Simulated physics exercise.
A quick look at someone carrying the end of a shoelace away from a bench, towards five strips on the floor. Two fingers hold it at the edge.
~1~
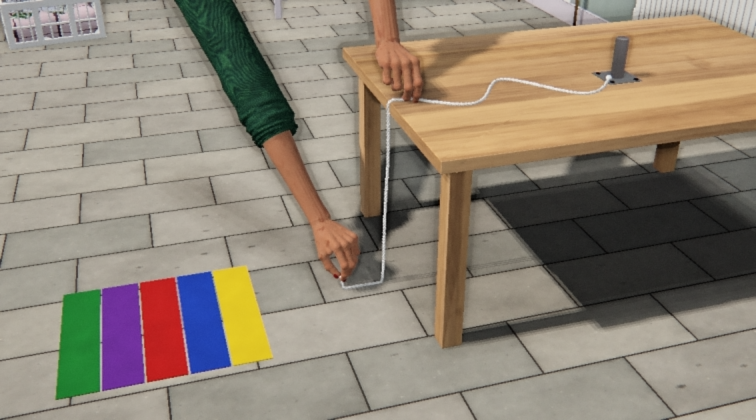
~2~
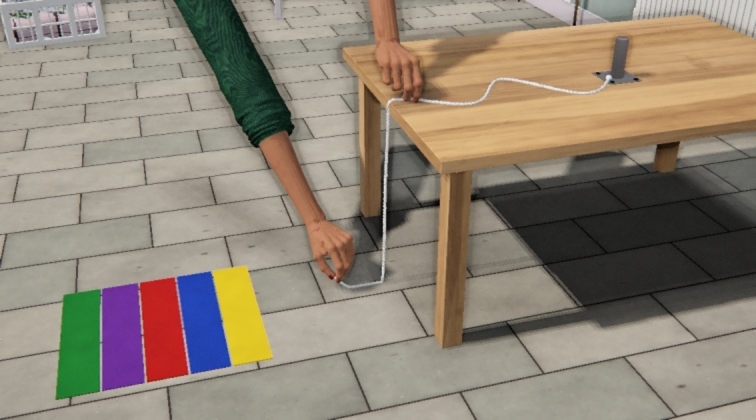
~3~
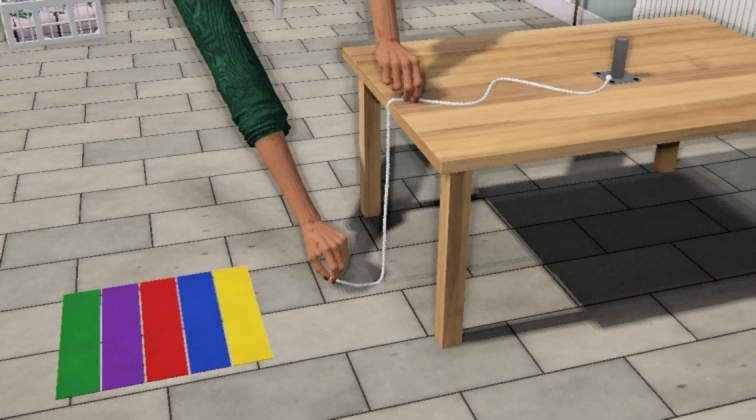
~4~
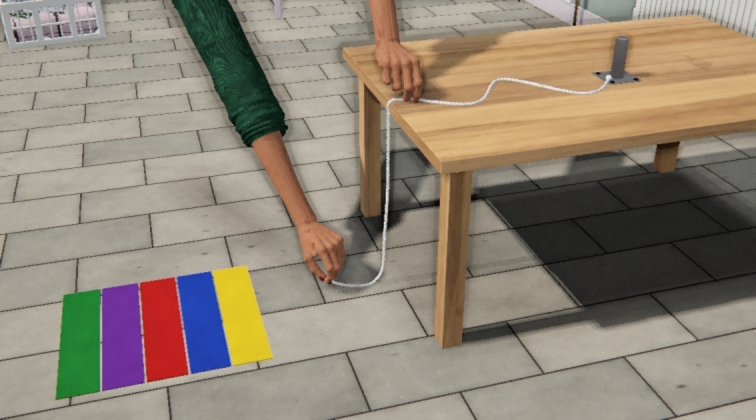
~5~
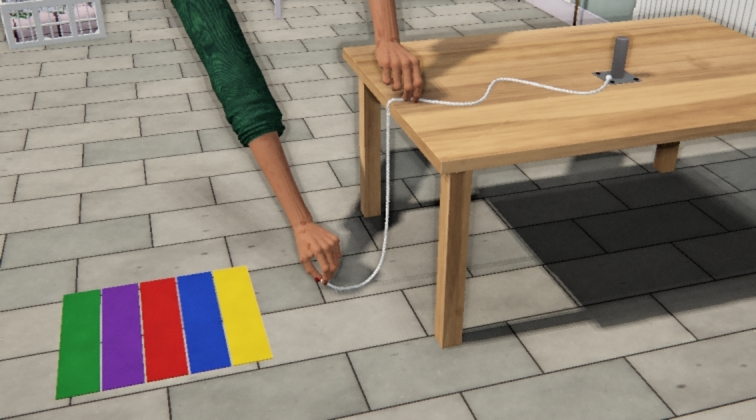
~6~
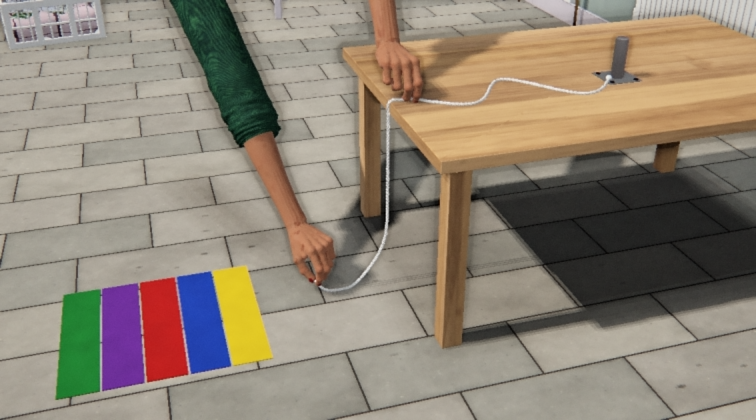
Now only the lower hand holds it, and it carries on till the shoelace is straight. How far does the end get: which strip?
The end stops over the purple strip.
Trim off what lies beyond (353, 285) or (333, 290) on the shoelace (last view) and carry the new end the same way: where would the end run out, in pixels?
The places are (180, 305) and (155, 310).
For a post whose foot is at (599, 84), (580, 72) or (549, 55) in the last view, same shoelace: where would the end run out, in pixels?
The places are (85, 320), (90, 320) and (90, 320).
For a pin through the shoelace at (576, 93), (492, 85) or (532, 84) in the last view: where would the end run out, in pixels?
In that order: (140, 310), (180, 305) and (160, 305).
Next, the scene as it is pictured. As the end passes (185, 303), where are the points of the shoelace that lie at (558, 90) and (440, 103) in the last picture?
About (533, 87), and the other about (385, 127).
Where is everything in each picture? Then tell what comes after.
In the first picture, end (341, 277); yellow (249, 343); blue (208, 350); red (166, 358); purple (123, 366); green (79, 374).
In the second picture, end (336, 277); shoelace through (600, 90) (520, 81) (477, 103) (389, 105) (385, 188) (384, 262).
In the third picture, end (330, 278).
In the fourth picture, end (326, 279); shoelace through (600, 90) (520, 81) (477, 103) (389, 105) (388, 187) (384, 262).
In the fifth picture, end (322, 280).
In the sixth picture, end (316, 281); shoelace through (600, 90) (520, 81) (477, 103) (389, 105) (388, 187) (374, 261).
A little later, end near (185, 303); over blue.
Next, end near (144, 310); over red.
When it is tight, end near (119, 314); over purple. It gets as far as the purple strip.
